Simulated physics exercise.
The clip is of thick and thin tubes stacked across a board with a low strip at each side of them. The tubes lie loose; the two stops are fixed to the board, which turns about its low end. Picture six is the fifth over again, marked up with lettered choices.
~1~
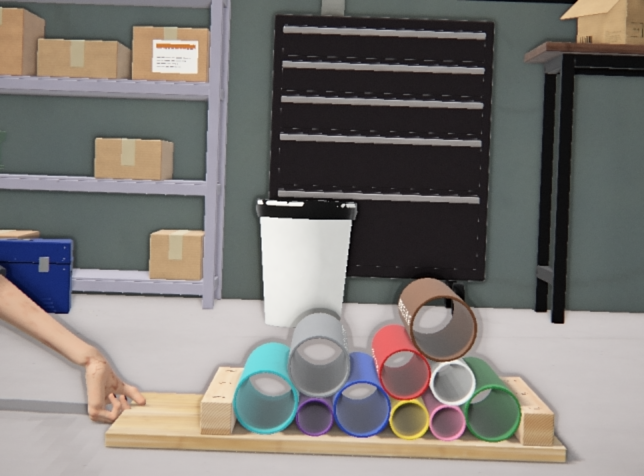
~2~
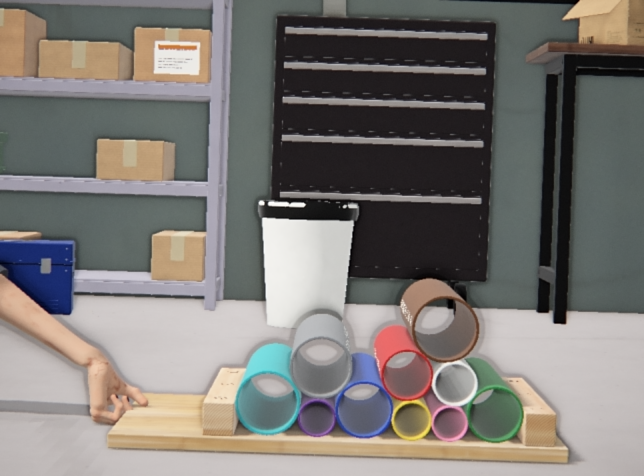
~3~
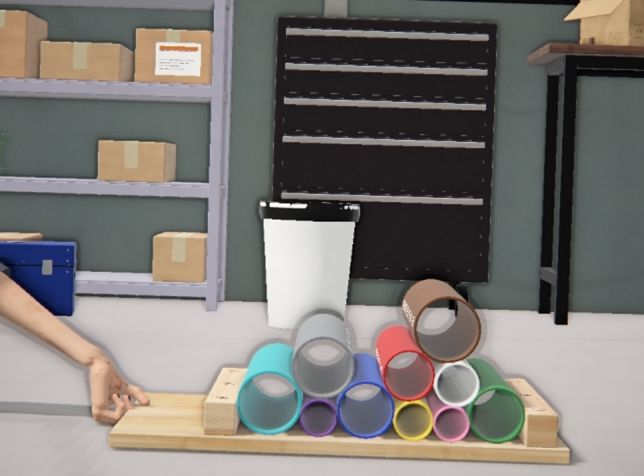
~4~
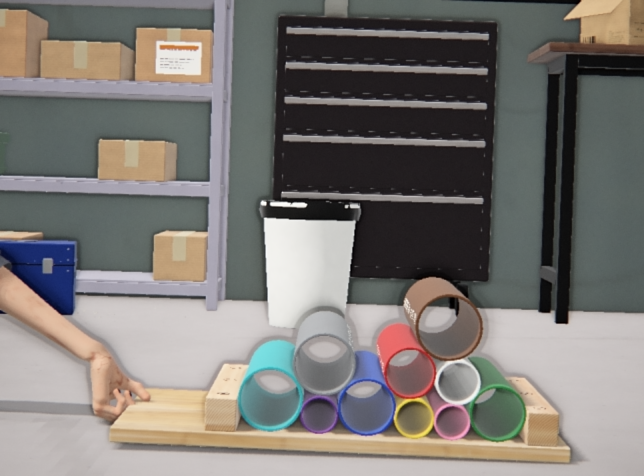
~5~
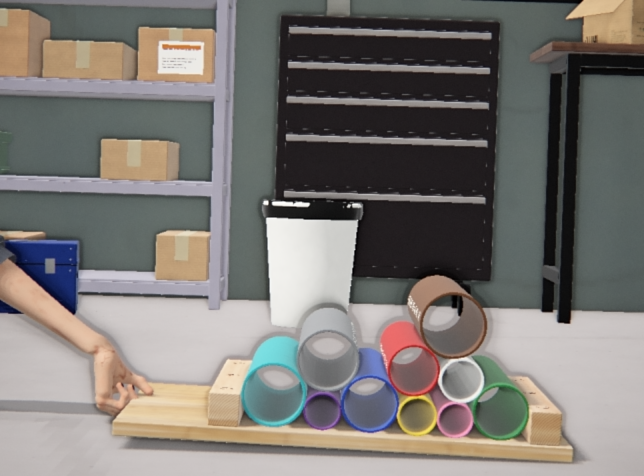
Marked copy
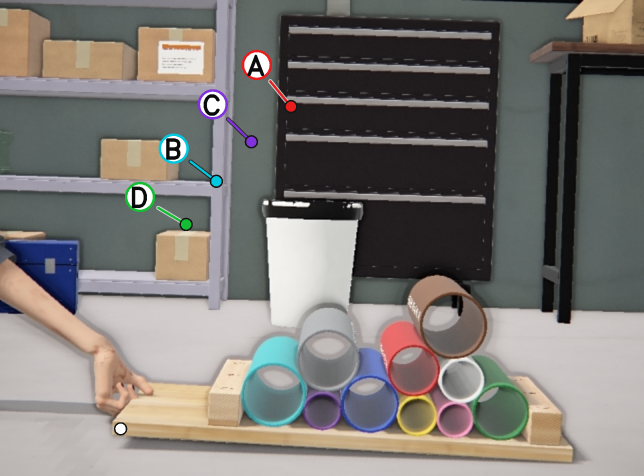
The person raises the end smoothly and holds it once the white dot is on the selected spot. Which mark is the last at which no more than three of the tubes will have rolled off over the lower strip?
It can be raised to C.
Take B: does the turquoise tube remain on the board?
The turquoise tube: Yes.
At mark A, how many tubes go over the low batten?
The count is four.
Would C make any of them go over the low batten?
Yes.
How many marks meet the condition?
Three of the four.
On the marked copy, A at (291, 107); B at (216, 181); C at (251, 142); D at (186, 224); the white dot at (121, 429).
Taking C. A third of the way, board at 21°.
Two thirds of the way, board at 41°.
When it is over, board at 42°, one over the low batten (brown).
As for the rest, A four over the low batten (red, grey, white, brown); B one over the low batten (brown); D one over the low batten (brown).
